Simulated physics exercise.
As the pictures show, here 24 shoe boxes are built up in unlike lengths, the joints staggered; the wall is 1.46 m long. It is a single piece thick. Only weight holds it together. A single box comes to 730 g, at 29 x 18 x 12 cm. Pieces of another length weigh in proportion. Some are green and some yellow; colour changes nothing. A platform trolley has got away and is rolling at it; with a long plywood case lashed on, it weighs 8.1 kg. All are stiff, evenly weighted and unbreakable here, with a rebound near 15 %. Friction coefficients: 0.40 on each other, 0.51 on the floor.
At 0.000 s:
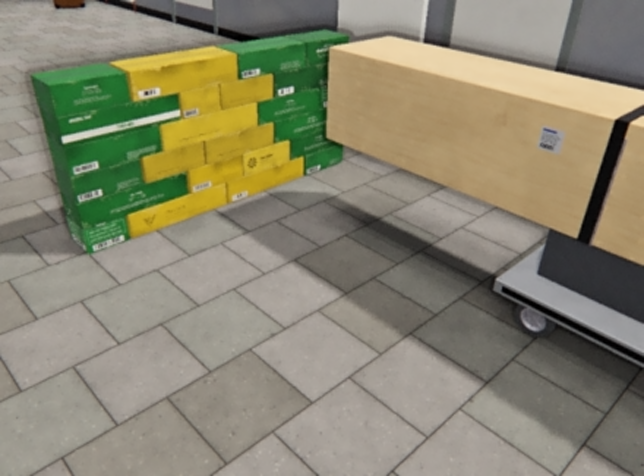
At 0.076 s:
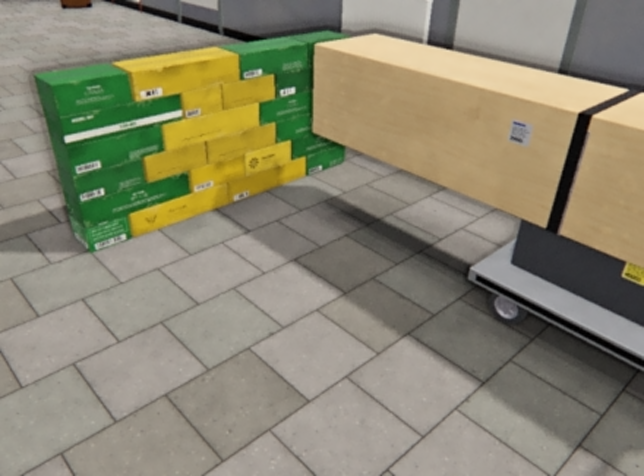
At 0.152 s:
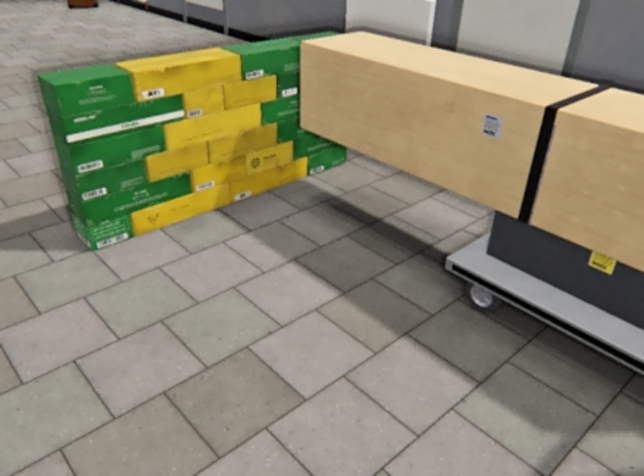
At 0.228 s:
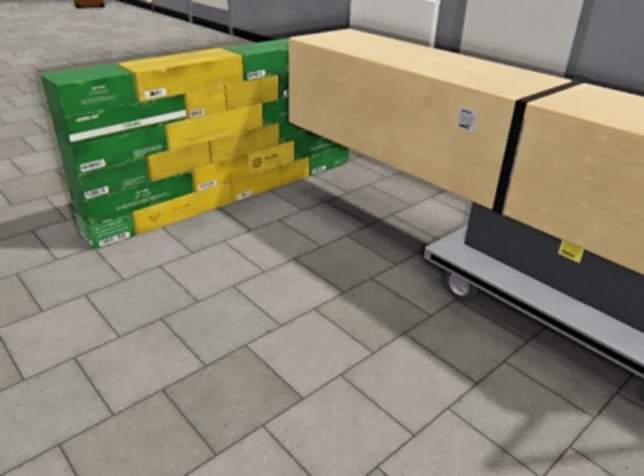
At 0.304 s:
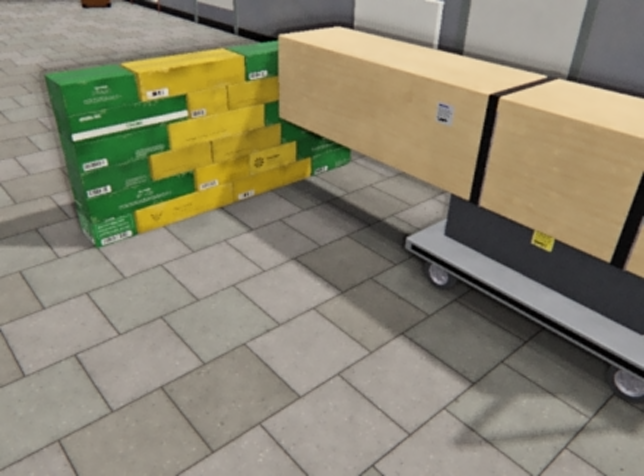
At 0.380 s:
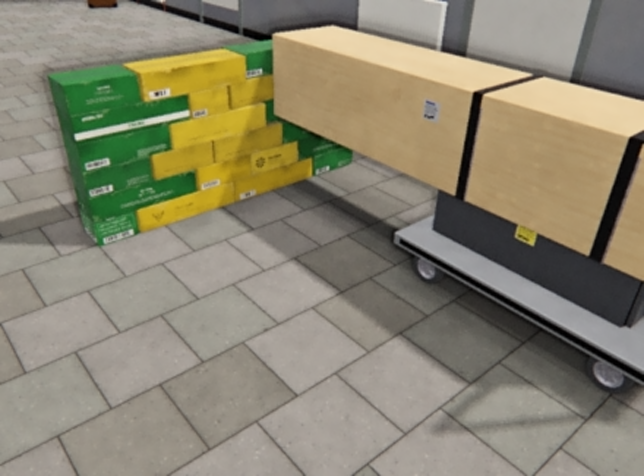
At the start, a long pale wooden case strapped on a wheeled trolley sits to the right of a staggered wall of green and yellow boxes on a tiled floor. The trolley rolls left, the case's end closing in on the wall's right side, then meets it and pushes in slightly.
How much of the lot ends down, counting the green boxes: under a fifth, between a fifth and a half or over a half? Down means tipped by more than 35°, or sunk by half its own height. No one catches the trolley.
From a fifth to a half of them.
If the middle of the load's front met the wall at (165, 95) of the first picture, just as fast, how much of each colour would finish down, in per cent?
In that case green 30, yellow 40 per cent.
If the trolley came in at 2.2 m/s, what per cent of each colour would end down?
In that case green 40, yellow 10 per cent.
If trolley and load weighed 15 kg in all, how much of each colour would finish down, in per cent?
Then green 40, yellow 20 per cent.
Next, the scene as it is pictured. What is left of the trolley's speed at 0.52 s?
About 0.3 m/s.
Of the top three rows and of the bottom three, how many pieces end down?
From the top 7, from the bottom 0.
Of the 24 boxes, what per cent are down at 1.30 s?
At that moment 30 per cent.
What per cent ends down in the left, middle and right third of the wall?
In per cent: Left 0, middle 20, right 60.
After 0.52 s, load 11 cm past the wall's line, still rolling; none of the 14 green boxes down (0 of 24 in all colours); top green box unmoved; top yellow box 19 mm from its place.
After 0.80 s, load 15 cm past the wall's line, still rolling; 2 of the 14 green boxes down (2 of 24 in all colours); top green box unmoved; top yellow box 24° from how it stood.
After 0.98 s, load 16 cm past the wall's line, stopped; 5 of the 14 green boxes down (7 of 24 in all colours); top green box unmoved; top yellow box 40° from how it stood, 8 cm lower.
After 1.30 s, load 16 cm past the wall's line, stopped; 5 of the 14 green boxes down (7 of 24 in all colours); top green box unmoved; top yellow box 68° from how it stood, 44 cm lower.
In the end (2.0 s), load 16 cm past the wall's line, stopped; 5 of the 14 green boxes down (7 of 24 in all colours); top green box unmoved; top yellow box upside down. That is 36 per cent. From the last view, middles, top green box near (95, 89), top yellow box near (108, 179).
